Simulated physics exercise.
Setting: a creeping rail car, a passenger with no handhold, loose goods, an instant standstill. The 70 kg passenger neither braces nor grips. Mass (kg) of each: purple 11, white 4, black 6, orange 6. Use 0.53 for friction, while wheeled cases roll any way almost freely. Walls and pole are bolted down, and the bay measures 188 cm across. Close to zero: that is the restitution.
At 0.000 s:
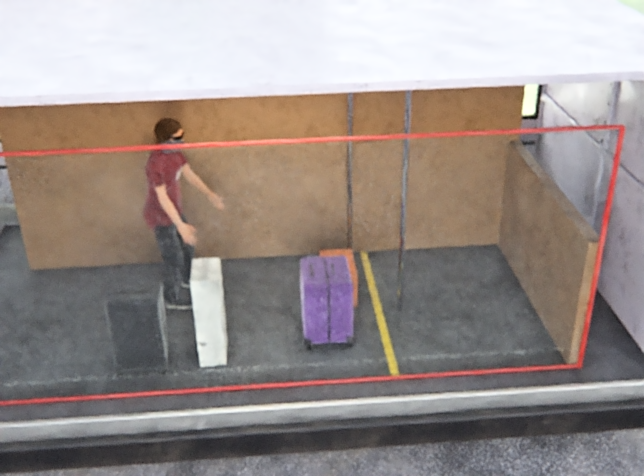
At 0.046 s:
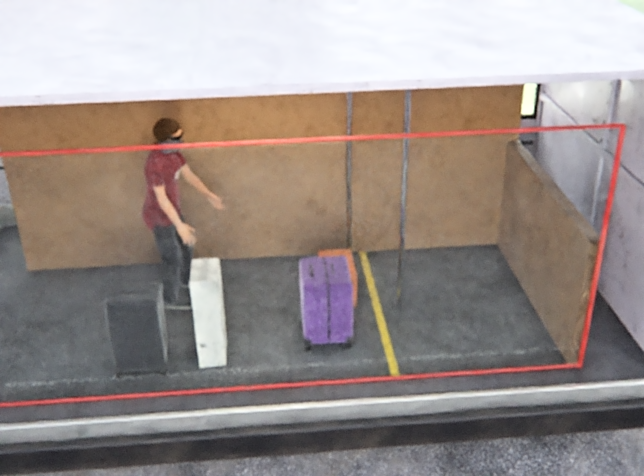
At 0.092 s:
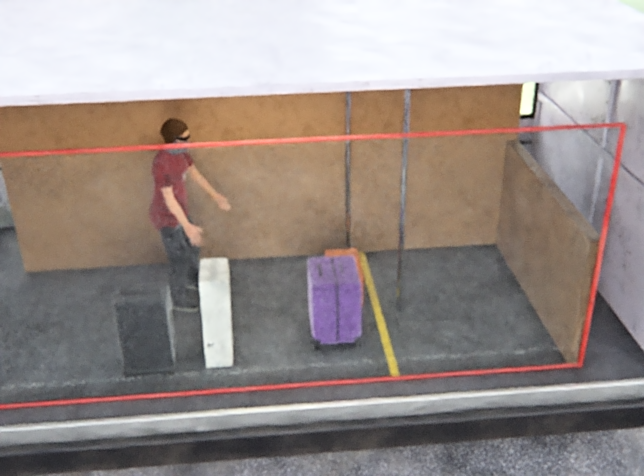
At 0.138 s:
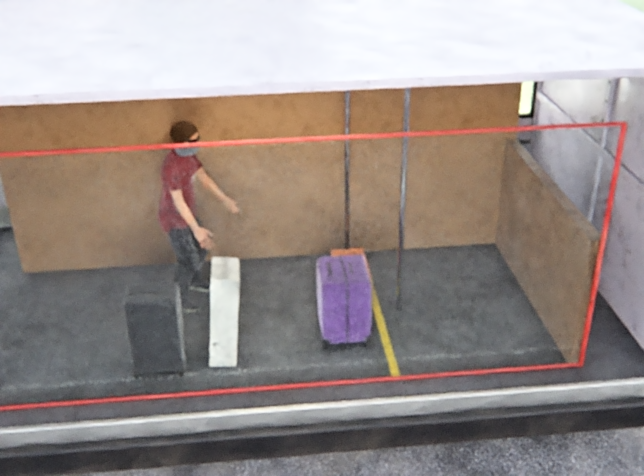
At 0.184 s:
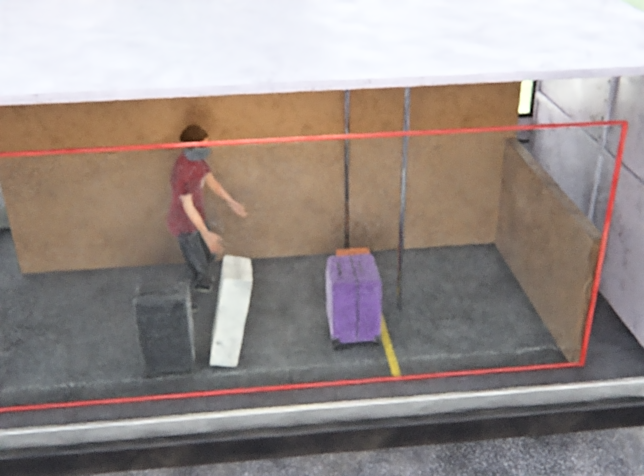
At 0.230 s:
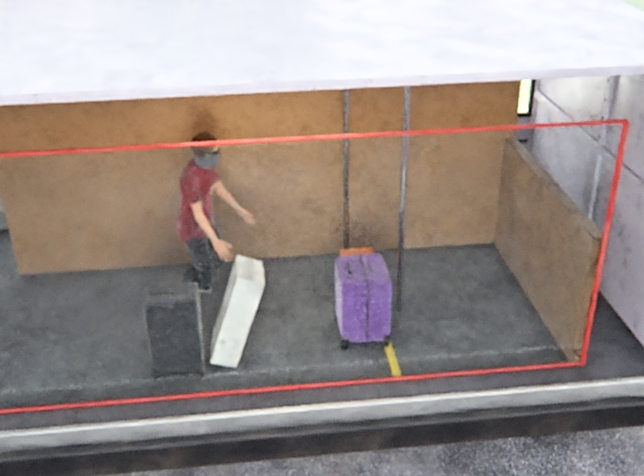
In an open bay, a standing person and several cases slide right as a white box tilts.
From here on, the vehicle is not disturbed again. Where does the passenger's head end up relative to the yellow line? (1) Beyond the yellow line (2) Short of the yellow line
Option 2: Short of the yellow line.
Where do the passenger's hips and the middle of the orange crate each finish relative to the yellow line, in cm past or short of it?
The passenger's hips ends 100 cm short and the orange crate ends 10 cm short.
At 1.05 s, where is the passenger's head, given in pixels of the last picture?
Roughly at pixel (310, 272).
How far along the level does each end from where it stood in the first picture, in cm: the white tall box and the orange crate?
Distances - white tall box 70, orange crate 25.
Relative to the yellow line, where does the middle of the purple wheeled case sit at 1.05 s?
About 100 cm past it.
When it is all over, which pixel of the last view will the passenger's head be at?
Around (310, 272).
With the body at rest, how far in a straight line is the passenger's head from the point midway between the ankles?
Separation: About 100 cm.
After 0.40 s the passenger's head is 103 cm short of the yellow line, near (244, 197) in the last picture's view.
After 0.65 s the passenger's head is 63 cm short of the yellow line, near (297, 280) in the last picture's view.
After 1.05 s the passenger's head is 50 cm short of the yellow line, near (310, 272) in the last picture's view; the orange crate 5 cm short of the yellow line, tilted 0°.
At rest, 1.9 s, purple wheeled case crosses the yellow line; white tall box stops short of the yellow line; black wheeled case stops short of the yellow line; orange crate stops short of the yellow line; passenger's hips stop short of the yellow line; passenger's head stops short of the yellow line.
